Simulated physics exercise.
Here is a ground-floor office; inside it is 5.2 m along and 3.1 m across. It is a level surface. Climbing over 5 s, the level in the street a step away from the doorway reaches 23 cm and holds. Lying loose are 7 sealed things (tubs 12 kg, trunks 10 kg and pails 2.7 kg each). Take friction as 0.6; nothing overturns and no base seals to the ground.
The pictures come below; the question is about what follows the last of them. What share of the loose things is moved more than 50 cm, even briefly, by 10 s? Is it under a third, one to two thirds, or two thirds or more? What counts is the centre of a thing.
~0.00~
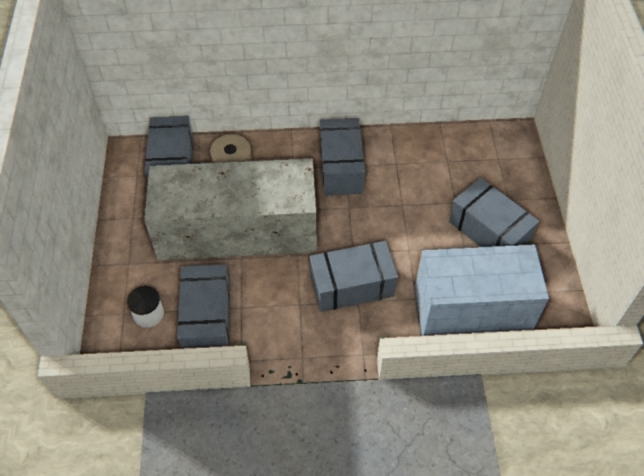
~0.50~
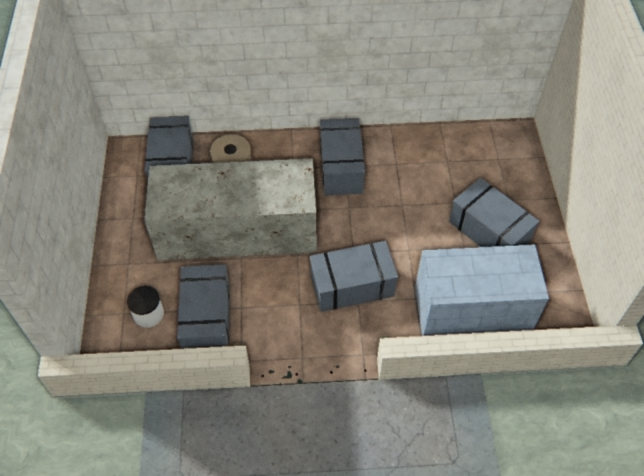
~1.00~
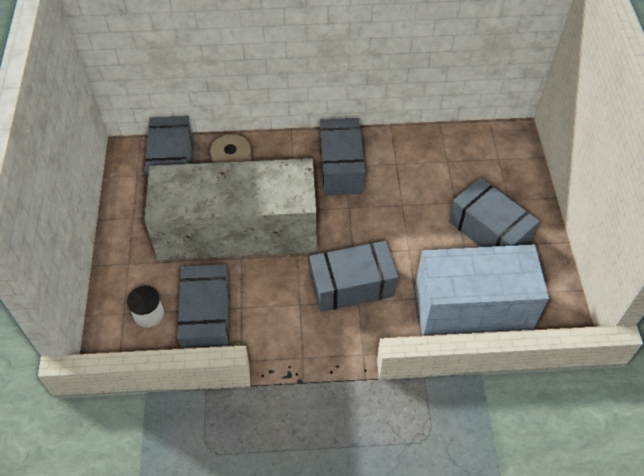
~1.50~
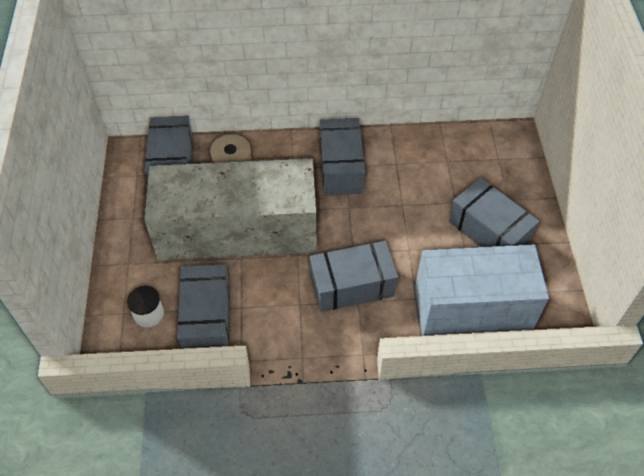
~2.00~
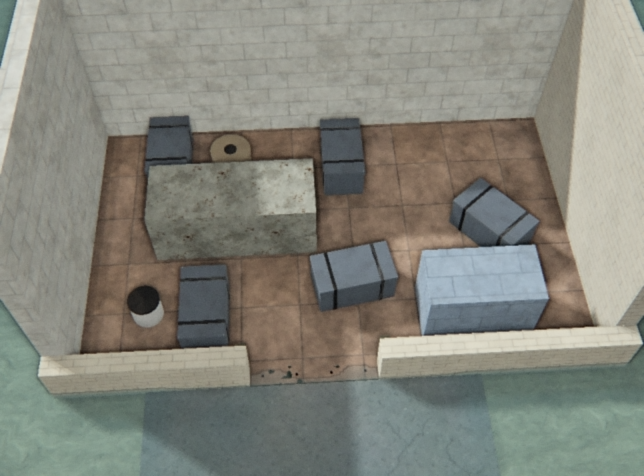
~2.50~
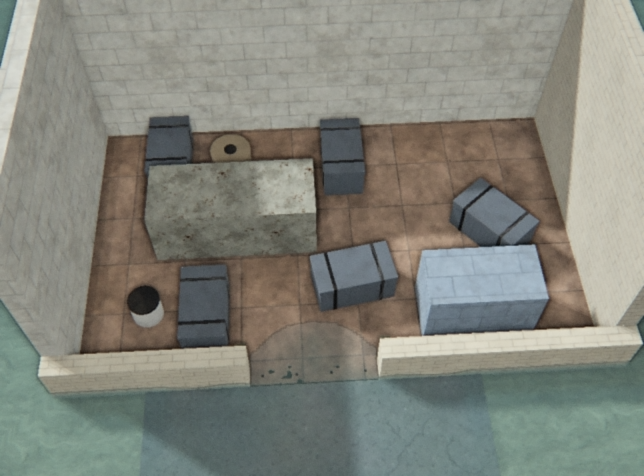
One to two thirds.
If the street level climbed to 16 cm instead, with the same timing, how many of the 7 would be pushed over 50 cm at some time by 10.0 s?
Count under that change: 1.
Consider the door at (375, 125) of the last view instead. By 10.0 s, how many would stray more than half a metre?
In that case the number is 5.
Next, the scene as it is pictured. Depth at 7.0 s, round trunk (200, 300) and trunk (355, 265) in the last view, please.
Depths: Near 5 cm, then near 8 cm.
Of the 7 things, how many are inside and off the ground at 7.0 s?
My tally comes to 4.
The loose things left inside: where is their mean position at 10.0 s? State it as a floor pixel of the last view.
They average out to somewhere around (309, 226).
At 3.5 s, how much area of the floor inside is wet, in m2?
Some 1.5 m2.
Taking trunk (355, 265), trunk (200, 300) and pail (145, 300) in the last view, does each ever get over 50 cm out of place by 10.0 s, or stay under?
Taking them in that order, the first is beyond the limit, the second within the limit and the third beyond the limit.
After 3.5 s 0 of 7 are over 50 cm from their spots; 0 afloat.
After 4.5 s 1 of 7 are over 50 cm from their spots; 0 afloat.
After 7.0 s 1 of 7 are over 50 cm from their spots; 4 afloat.
After 10.0 s 4 of 7 are over 50 cm from their spots, and 4 have been at some point; 7 afloat.
